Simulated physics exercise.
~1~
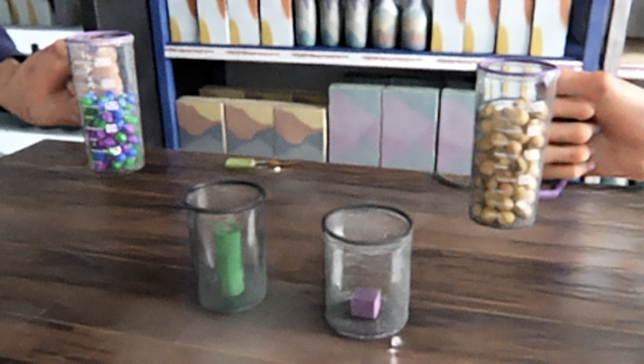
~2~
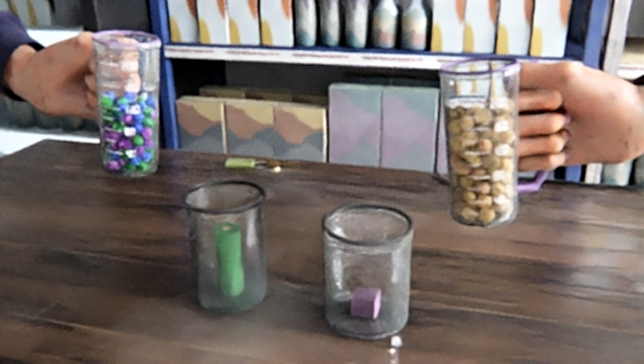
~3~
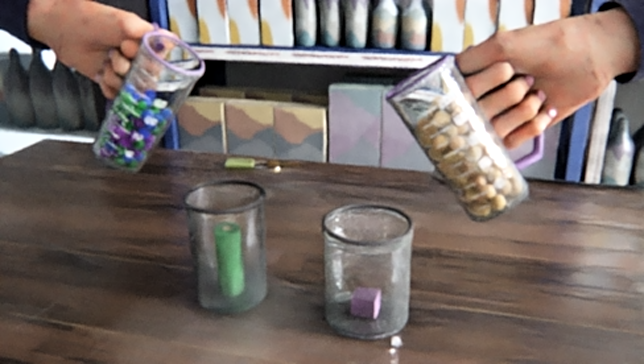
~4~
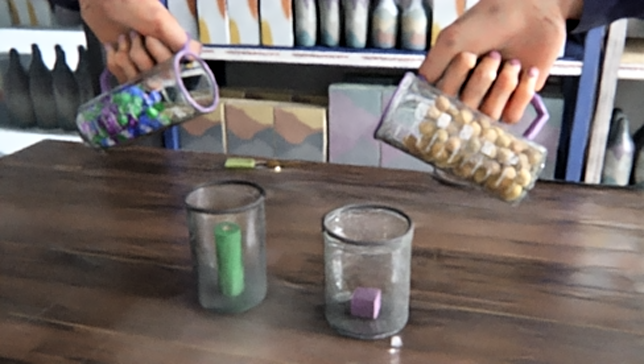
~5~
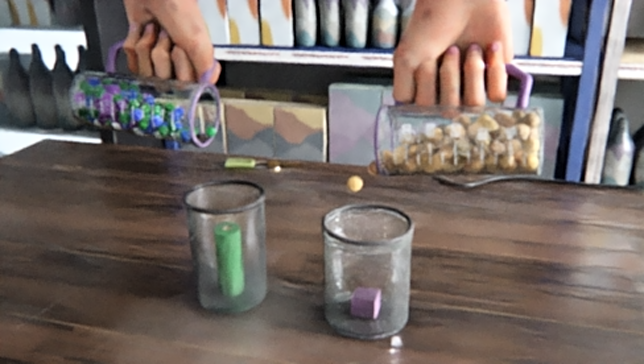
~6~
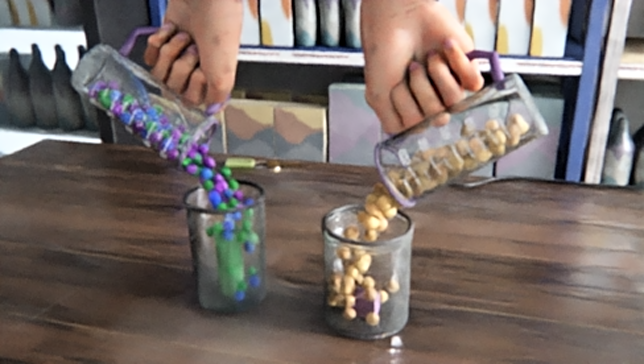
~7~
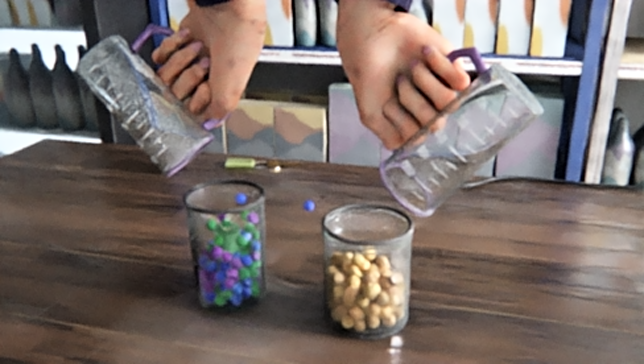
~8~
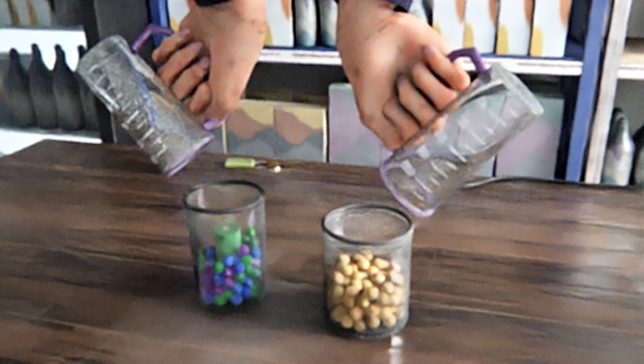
Two hands hold clear cups with purple handles above a dark wooden table, seen from the front with shelves of boxes and bottles behind. The left cup holds blue, green and purple pieces, the right one golden nuggets; below stand two clear containers, the left with an upright green cylinder, the right with a small purple block. The hands bring the cups inward and tip them over, and both cupfuls pour down into the containers. The cups end upside down and empty, the green cylinder's top still showing above the colourful pieces, the purple block buried under gold.
